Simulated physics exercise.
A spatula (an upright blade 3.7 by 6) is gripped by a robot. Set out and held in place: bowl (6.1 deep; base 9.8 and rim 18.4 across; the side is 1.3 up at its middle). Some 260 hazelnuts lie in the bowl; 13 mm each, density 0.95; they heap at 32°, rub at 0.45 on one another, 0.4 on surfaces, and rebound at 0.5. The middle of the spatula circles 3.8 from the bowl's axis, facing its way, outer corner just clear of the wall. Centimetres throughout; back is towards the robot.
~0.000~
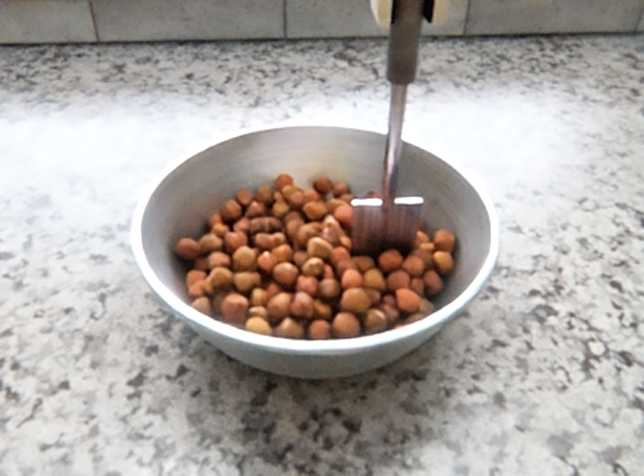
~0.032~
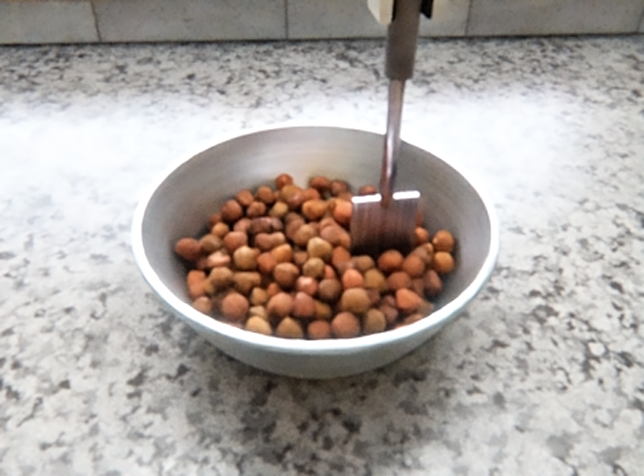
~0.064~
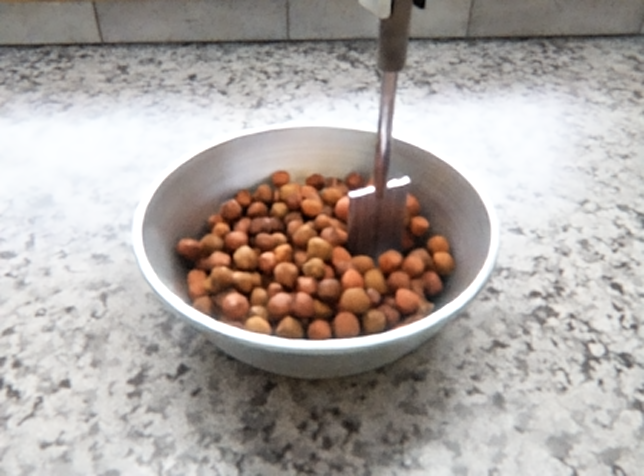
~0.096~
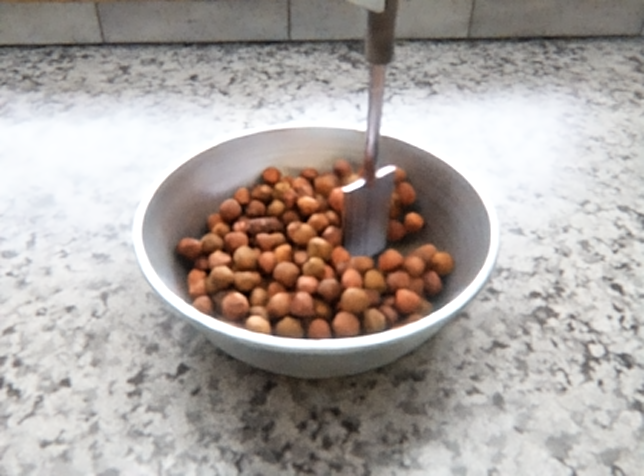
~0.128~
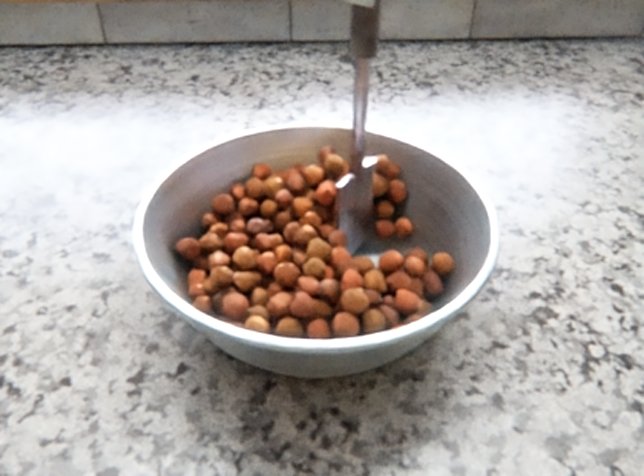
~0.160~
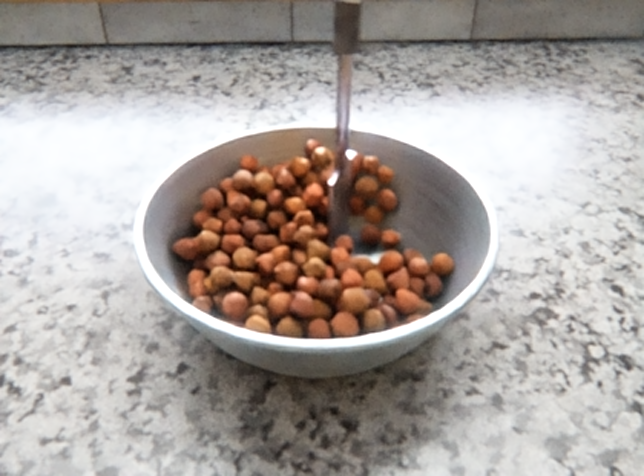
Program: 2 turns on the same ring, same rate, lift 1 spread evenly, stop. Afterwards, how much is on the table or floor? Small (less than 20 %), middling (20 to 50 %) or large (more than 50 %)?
Share on the table or floor: Small (less than 20 %).
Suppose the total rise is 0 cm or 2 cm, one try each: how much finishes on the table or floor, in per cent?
About 10 and 5 per cent.
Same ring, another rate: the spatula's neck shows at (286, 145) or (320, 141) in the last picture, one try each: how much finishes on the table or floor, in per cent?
About 20 and 10 per cent.
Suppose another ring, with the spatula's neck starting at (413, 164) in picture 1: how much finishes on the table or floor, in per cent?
Some 20 per cent.
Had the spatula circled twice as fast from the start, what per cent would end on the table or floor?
In that case some 30 per cent.
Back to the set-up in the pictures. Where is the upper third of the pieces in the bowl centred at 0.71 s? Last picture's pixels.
Near (419, 236).
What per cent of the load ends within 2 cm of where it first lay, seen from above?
Some 5 per cent.
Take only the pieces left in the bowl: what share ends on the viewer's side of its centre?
Some 45 per cent.
By 0.71 s, 324° round, highest piece 8 above the table; 255 in the bowl, 6 on the table or floor, 2 in flight or on the tool.
By 1.26 s, 222° round, highest piece 7 above the table; 248 in the bowl, 15 on the table or floor.
By 1.74 s, 0° round, highest piece 5 above the table; 245 in the bowl, 18 on the table or floor.
By 2.44 s, 0° round, highest piece 5 above the table; 245 in the bowl, 18 on the table or floor.
Final count, 245 in the bowl, 18 on the table or floor. That is 7 % on the table or floor.
